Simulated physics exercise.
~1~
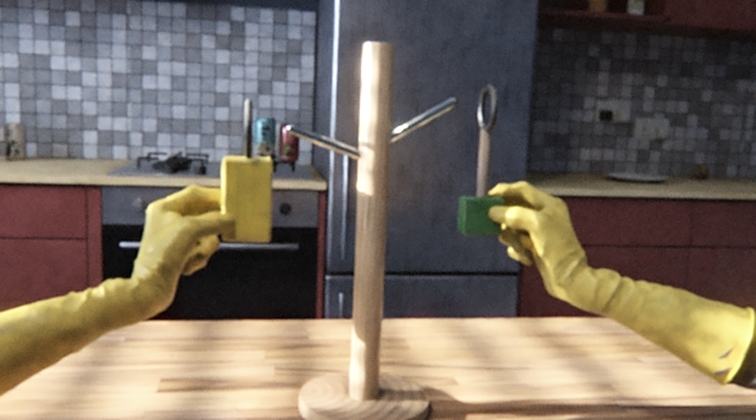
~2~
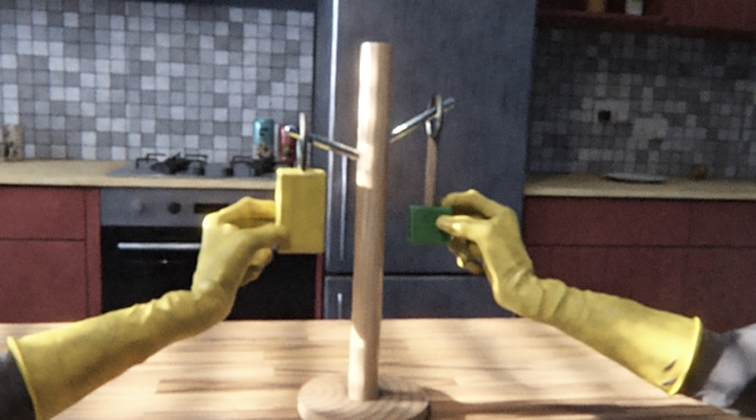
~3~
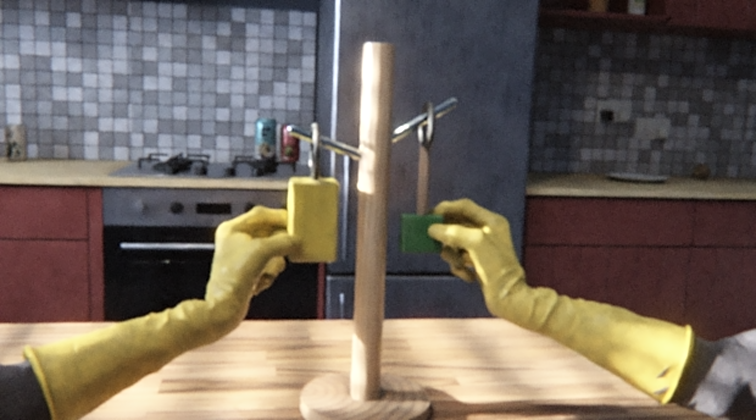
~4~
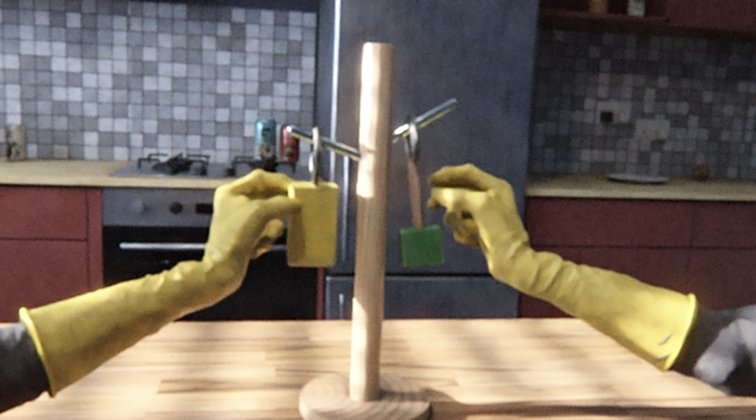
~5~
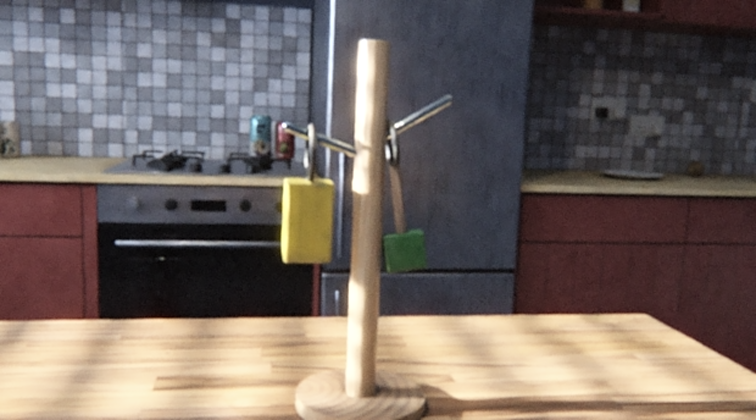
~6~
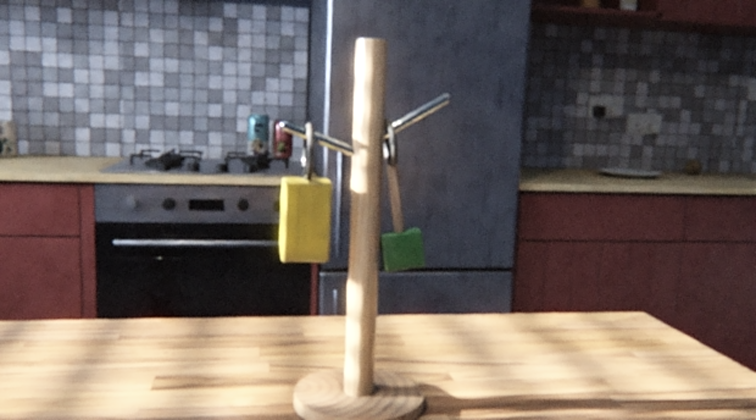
Two yellow-gloved hands hook a yellow pouch and green brush on pegs, where both stay hanging.
